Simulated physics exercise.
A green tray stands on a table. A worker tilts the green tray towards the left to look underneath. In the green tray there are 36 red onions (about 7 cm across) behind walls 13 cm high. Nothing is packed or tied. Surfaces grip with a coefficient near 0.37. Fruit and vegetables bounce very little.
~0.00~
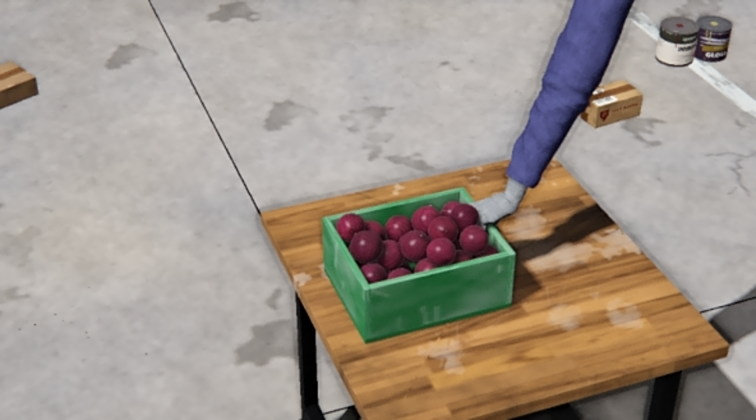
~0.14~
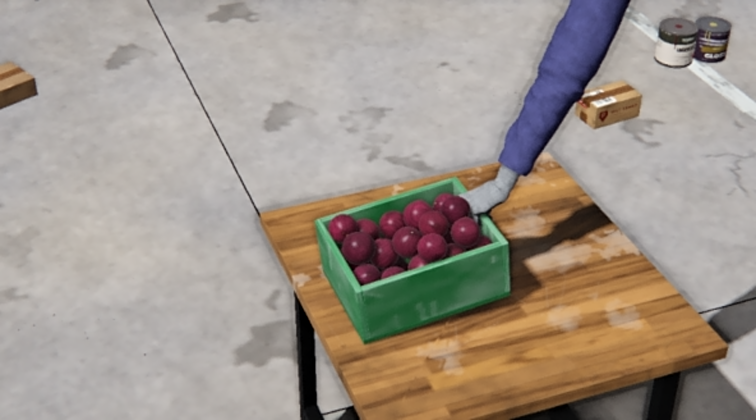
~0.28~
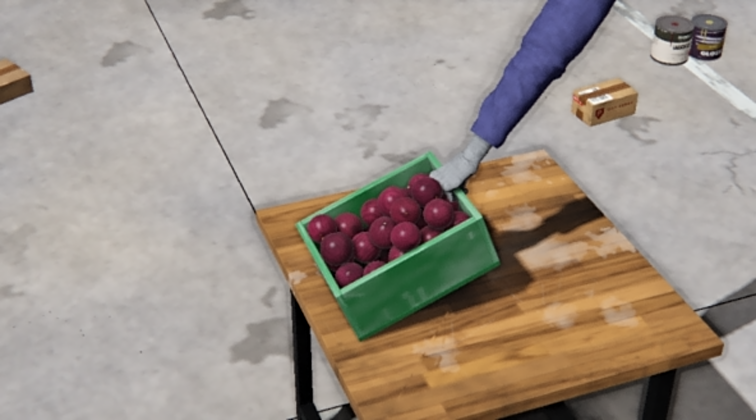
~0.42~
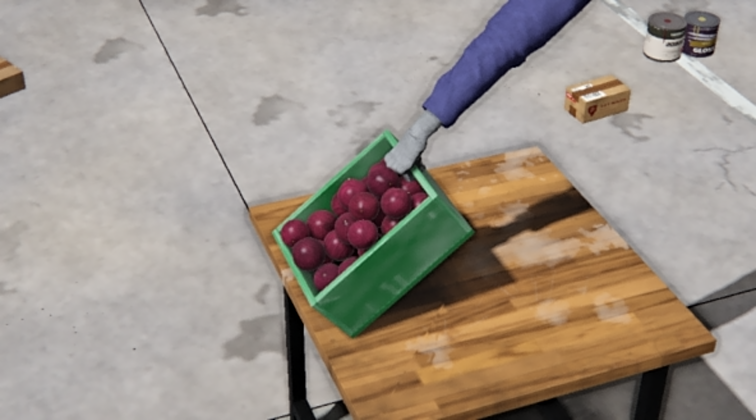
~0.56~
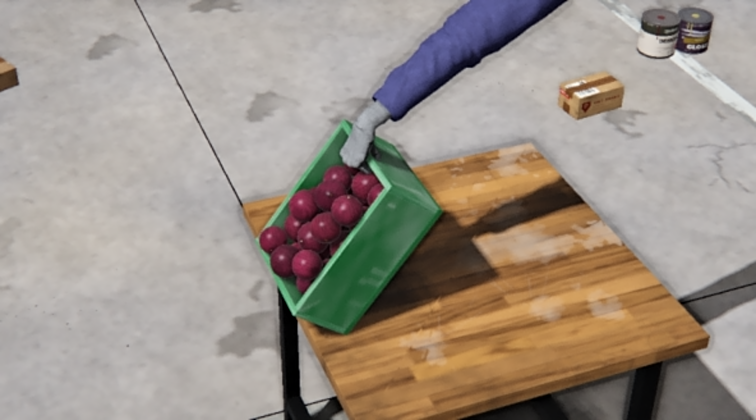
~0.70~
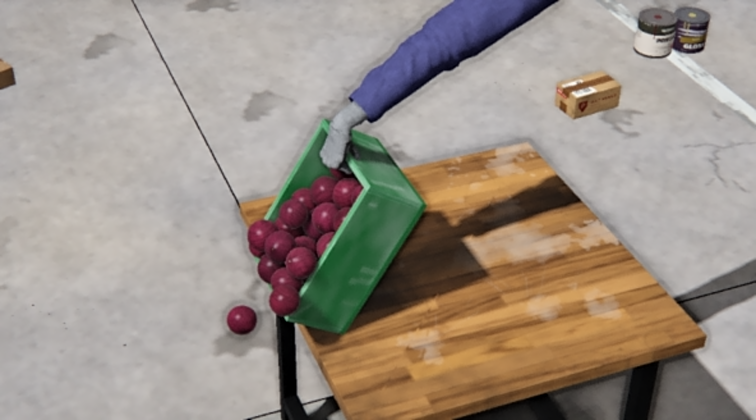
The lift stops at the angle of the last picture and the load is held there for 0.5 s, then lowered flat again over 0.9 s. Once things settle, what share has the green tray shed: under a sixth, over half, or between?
It sheds between a sixth and a half of them.
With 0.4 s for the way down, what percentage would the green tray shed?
In that case green tray 30 per cent.
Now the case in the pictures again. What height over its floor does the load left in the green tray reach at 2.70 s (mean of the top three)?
Some 15 cm.
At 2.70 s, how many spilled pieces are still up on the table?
Some 0 pieces.
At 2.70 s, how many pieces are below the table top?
Roughly 8.
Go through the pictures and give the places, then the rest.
In the first frame (we follow the rim corner now nearest the camera; the camera pans a little), green tray at (370, 286); tilt 0°; nothing out yet.
The second frame shows green tray at (362, 289); tilt 6°.
The third frame shows green tray at (341, 292); tilt 20°.
The fourth frame shows green tray at (315, 300); tilt 38°.
The fifth frame shows green tray at (296, 309); tilt 52°.
The sixth frame shows green tray at (288, 314); tilt 58°; 2 out, the lowest onion at (242, 320).
After 1.02 s, tilt 58°; 7 of 36 out of the green tray.
After 1.42 s, tilt 49°; 9 of 36 out of the green tray.
After 1.98 s, tilt 3°; 9 of 36 out of the green tray.
Final count (at 2.70 s), 9 of 36 out of the green tray. Asked share, 9 of 36, 25 per cent.
